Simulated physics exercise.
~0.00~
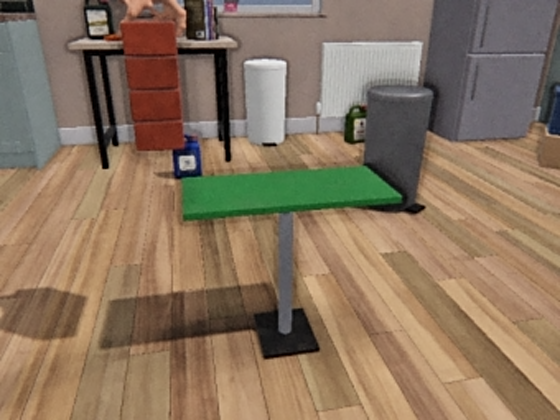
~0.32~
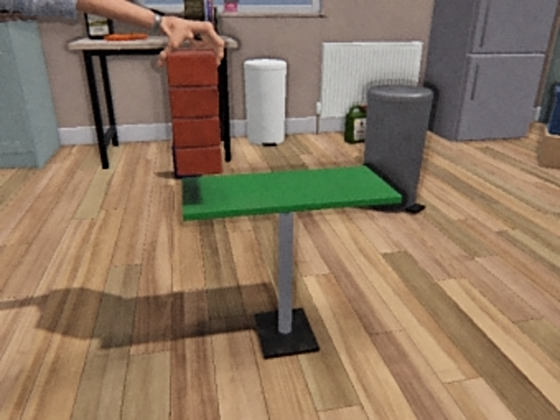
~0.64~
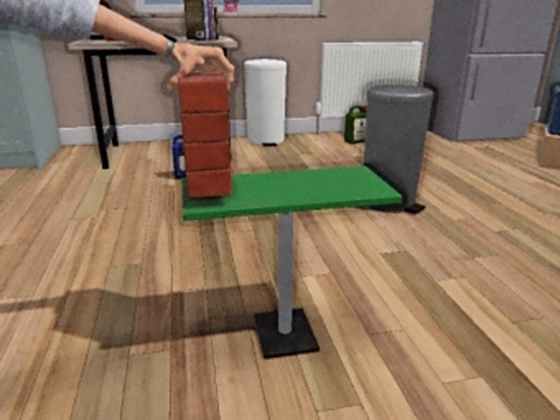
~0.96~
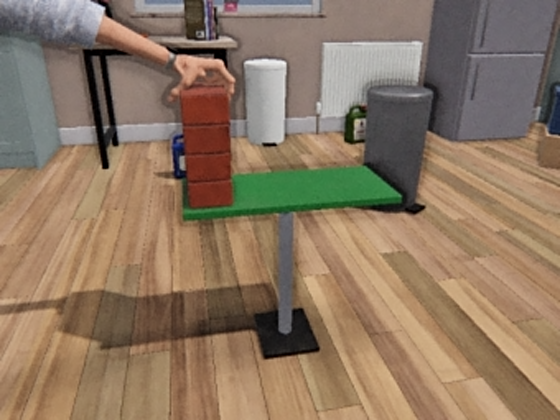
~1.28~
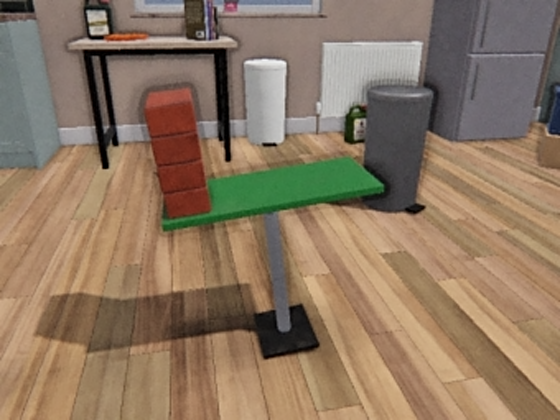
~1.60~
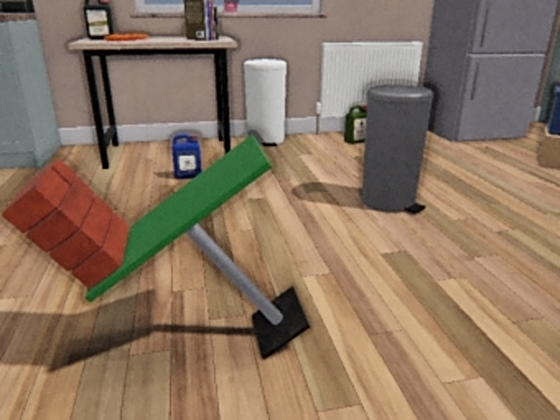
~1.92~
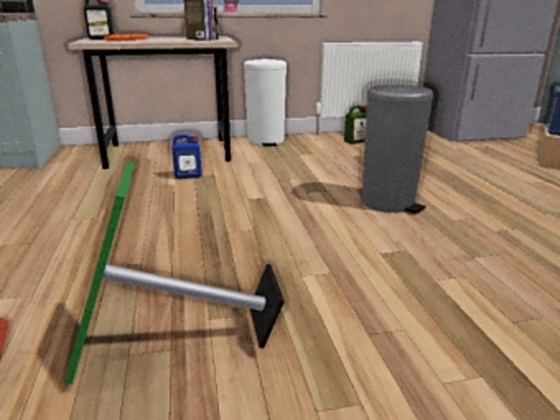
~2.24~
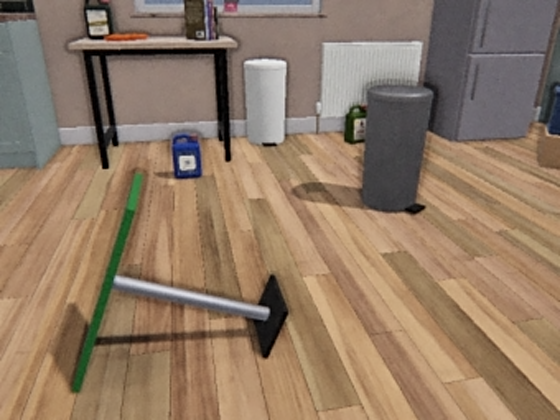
A stack of red bricks, set by a hand on a green table's left end, topples it leftward.
